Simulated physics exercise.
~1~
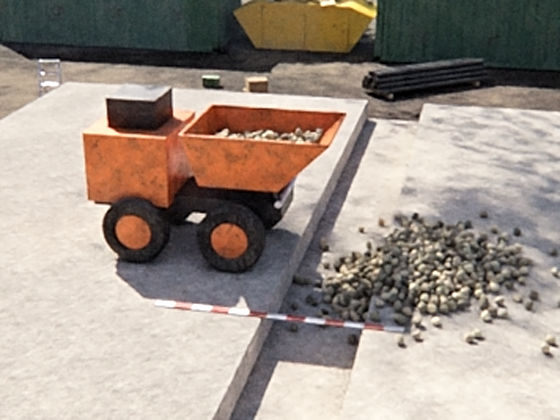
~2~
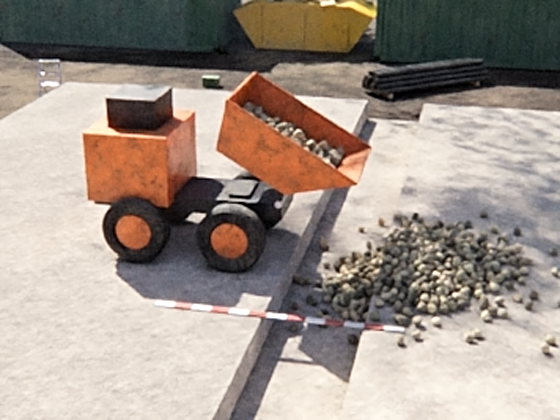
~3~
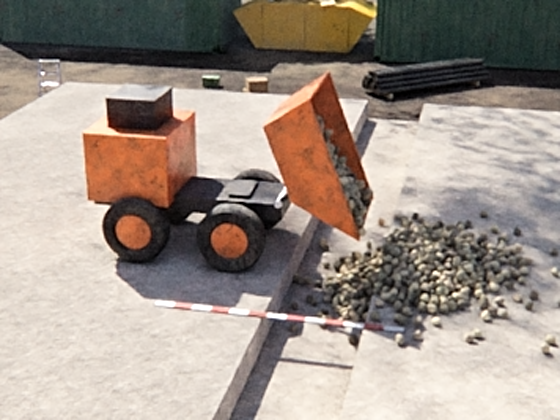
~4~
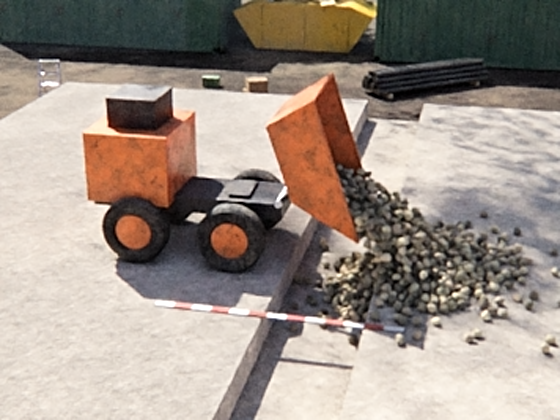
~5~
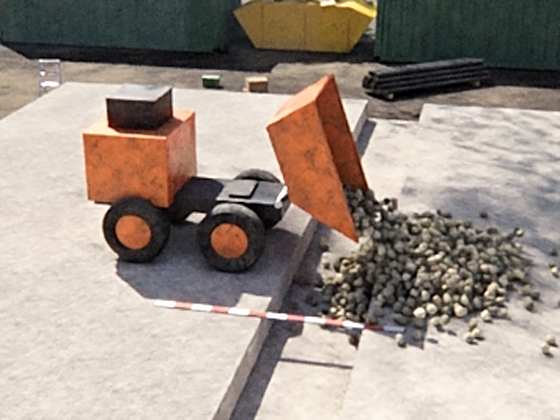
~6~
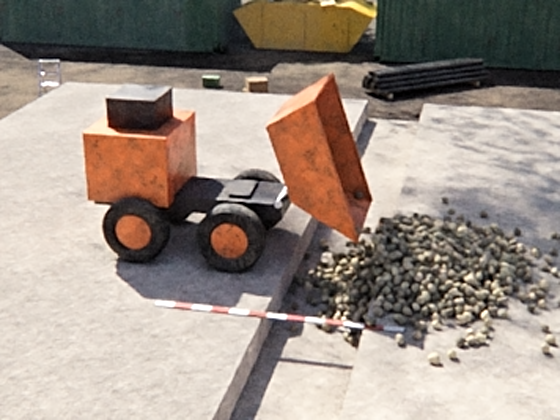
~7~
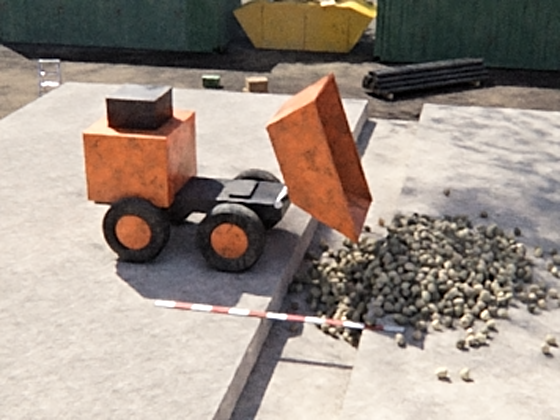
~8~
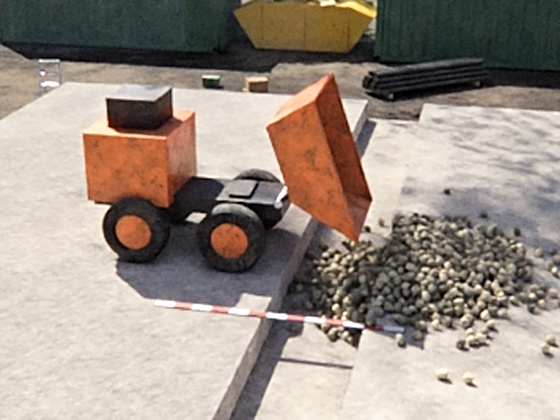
The footage shows a small orange dumper on a pale slab tipping its skip steeply to the right, pouring rounded stones across a narrow trench onto an existing heap. The stones spread and settle into a larger pile, while the emptied skip stays raised.
